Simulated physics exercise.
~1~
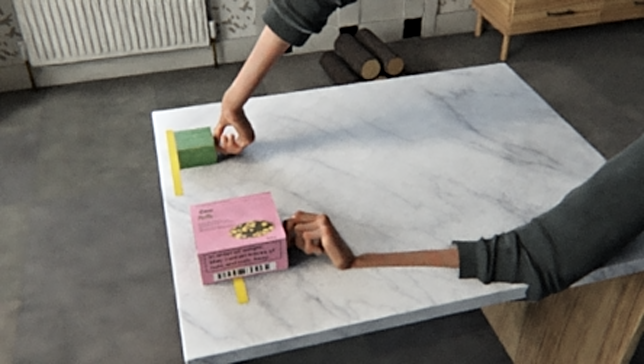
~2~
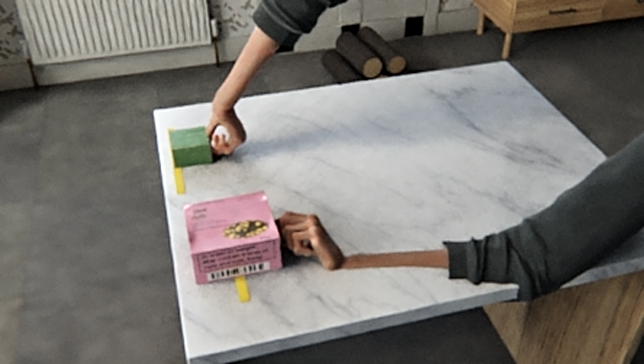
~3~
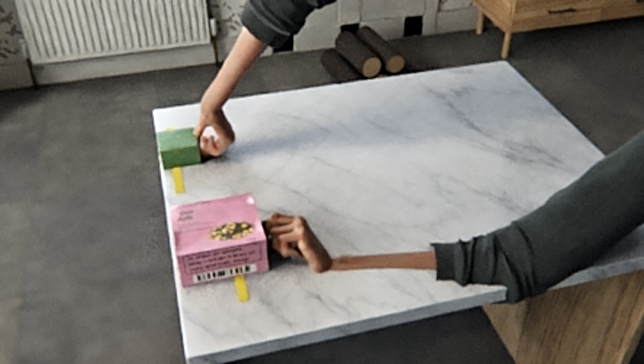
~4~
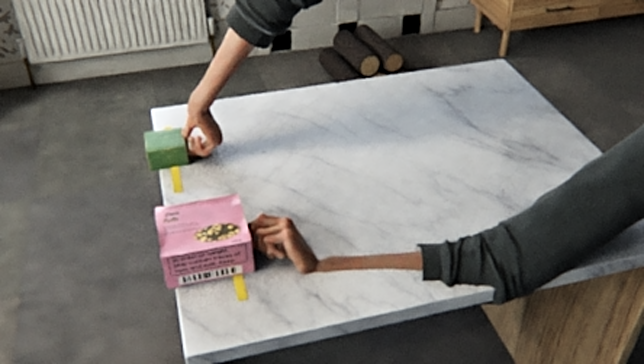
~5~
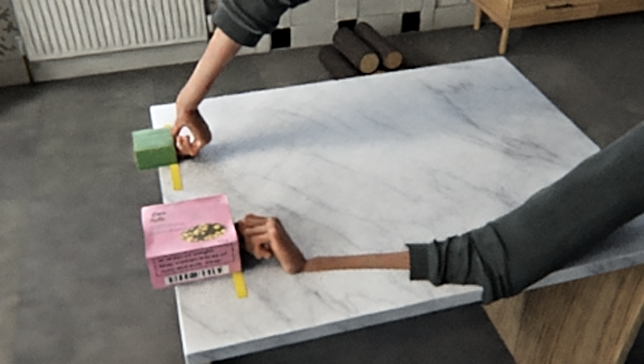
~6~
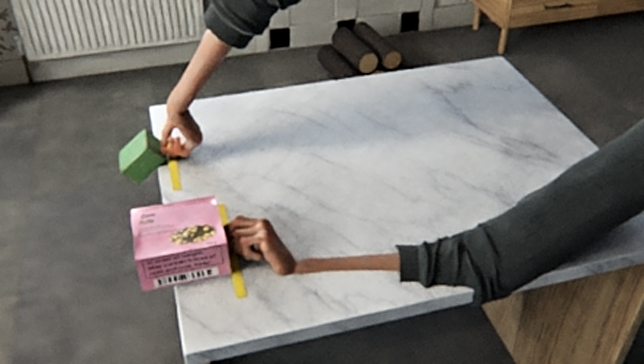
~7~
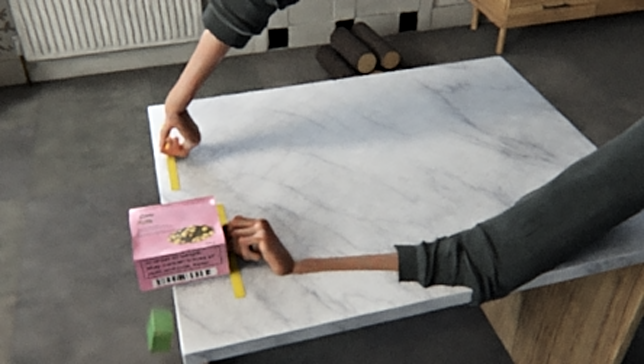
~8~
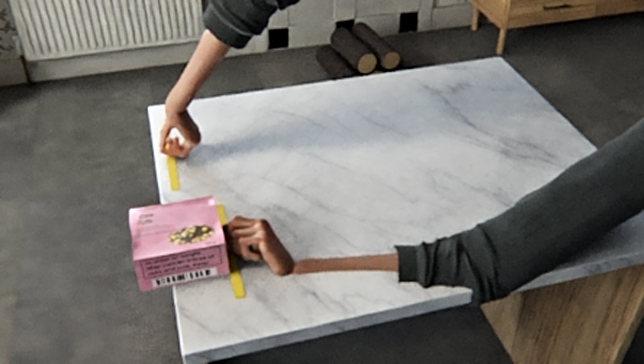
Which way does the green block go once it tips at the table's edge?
The green block moves down, dropping off the table and out of sight.
